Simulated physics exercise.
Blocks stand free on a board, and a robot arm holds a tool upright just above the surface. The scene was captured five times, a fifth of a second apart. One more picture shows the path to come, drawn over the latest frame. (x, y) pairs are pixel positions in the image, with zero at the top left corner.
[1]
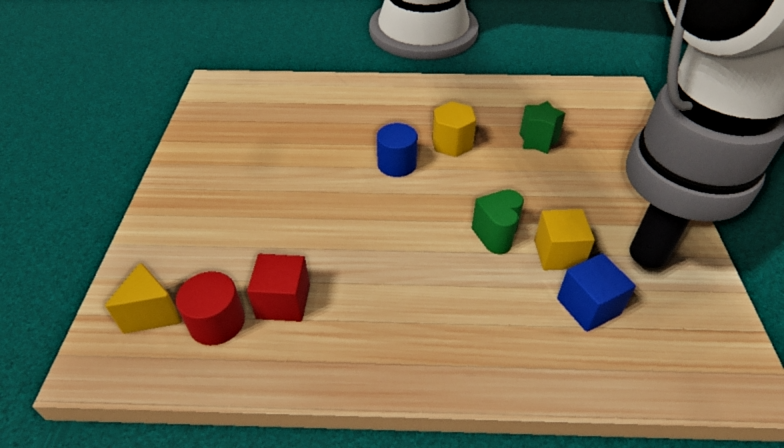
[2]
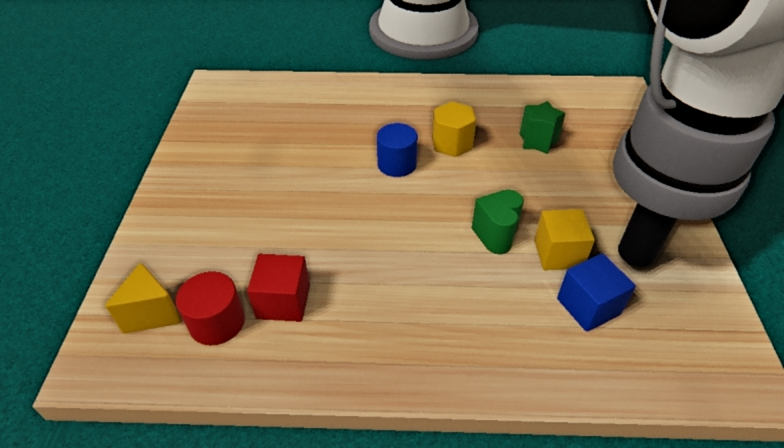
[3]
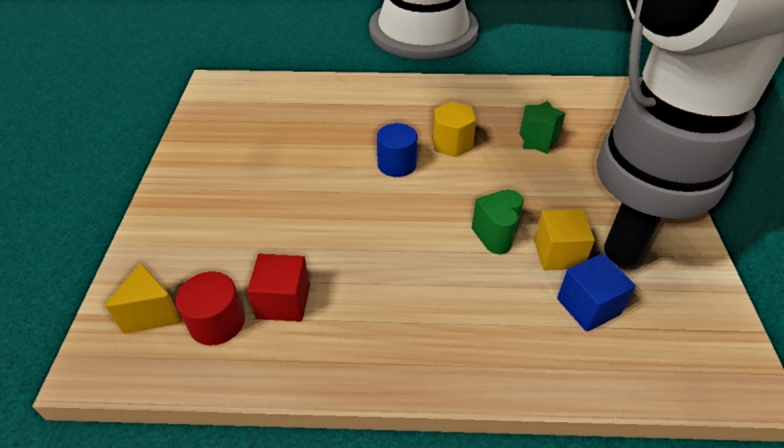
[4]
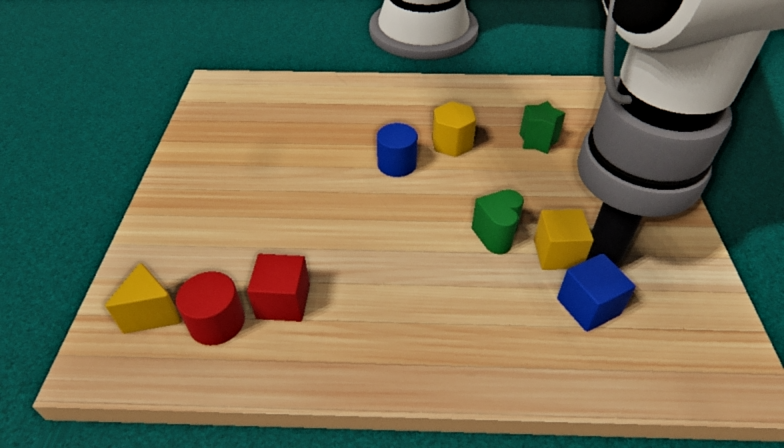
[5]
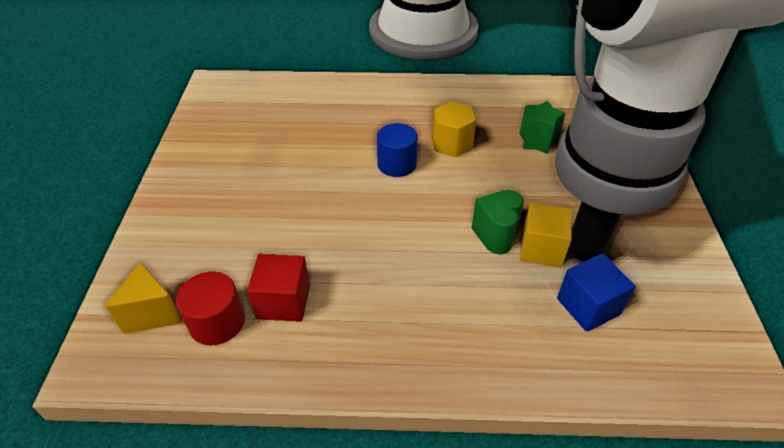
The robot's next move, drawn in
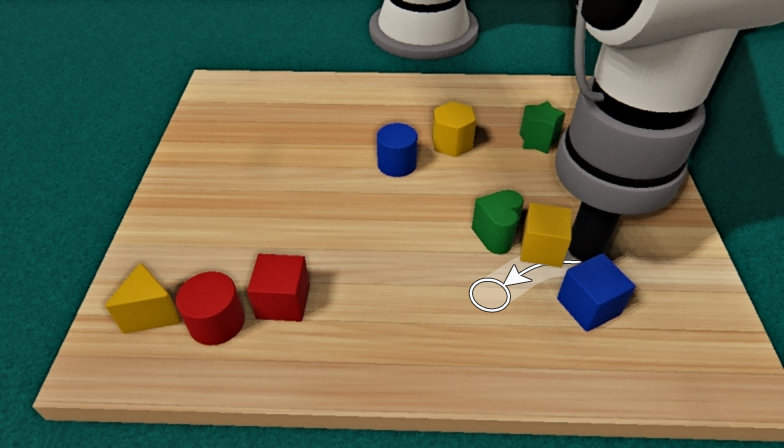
A robot arm holding a dark upright tool moved left across the wooden board, passing behind the blue cube, and nudged the yellow block slightly left toward the green heart, while the other blocks stayed still.
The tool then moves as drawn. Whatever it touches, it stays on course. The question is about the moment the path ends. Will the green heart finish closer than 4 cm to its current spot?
Yes.
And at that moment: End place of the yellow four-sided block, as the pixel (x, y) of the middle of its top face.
I expect it at (502, 219).
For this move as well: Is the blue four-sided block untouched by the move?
That would be a yes.
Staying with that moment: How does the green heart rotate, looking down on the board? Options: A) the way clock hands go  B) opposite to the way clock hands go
A - the way clock hands go.
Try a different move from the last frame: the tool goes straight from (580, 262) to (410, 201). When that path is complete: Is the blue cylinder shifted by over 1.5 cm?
Answer: No.
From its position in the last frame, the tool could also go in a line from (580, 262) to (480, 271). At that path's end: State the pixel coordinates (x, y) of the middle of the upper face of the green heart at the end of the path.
It is going to be at (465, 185).
The line goes from (580, 262) by way of (545, 263) and (516, 277) to (490, 295).
On the path given first. Halfway along, tool (531, 257); green heart (478, 194), turned 30° clockwise; yellow four-sided block (505, 218), turned 40° clockwise.
At the end, tool (492, 283); green heart (477, 194), turned 35° clockwise; yellow four-sided block (502, 219), turned 50° clockwise; blue four-sided block unmoved.
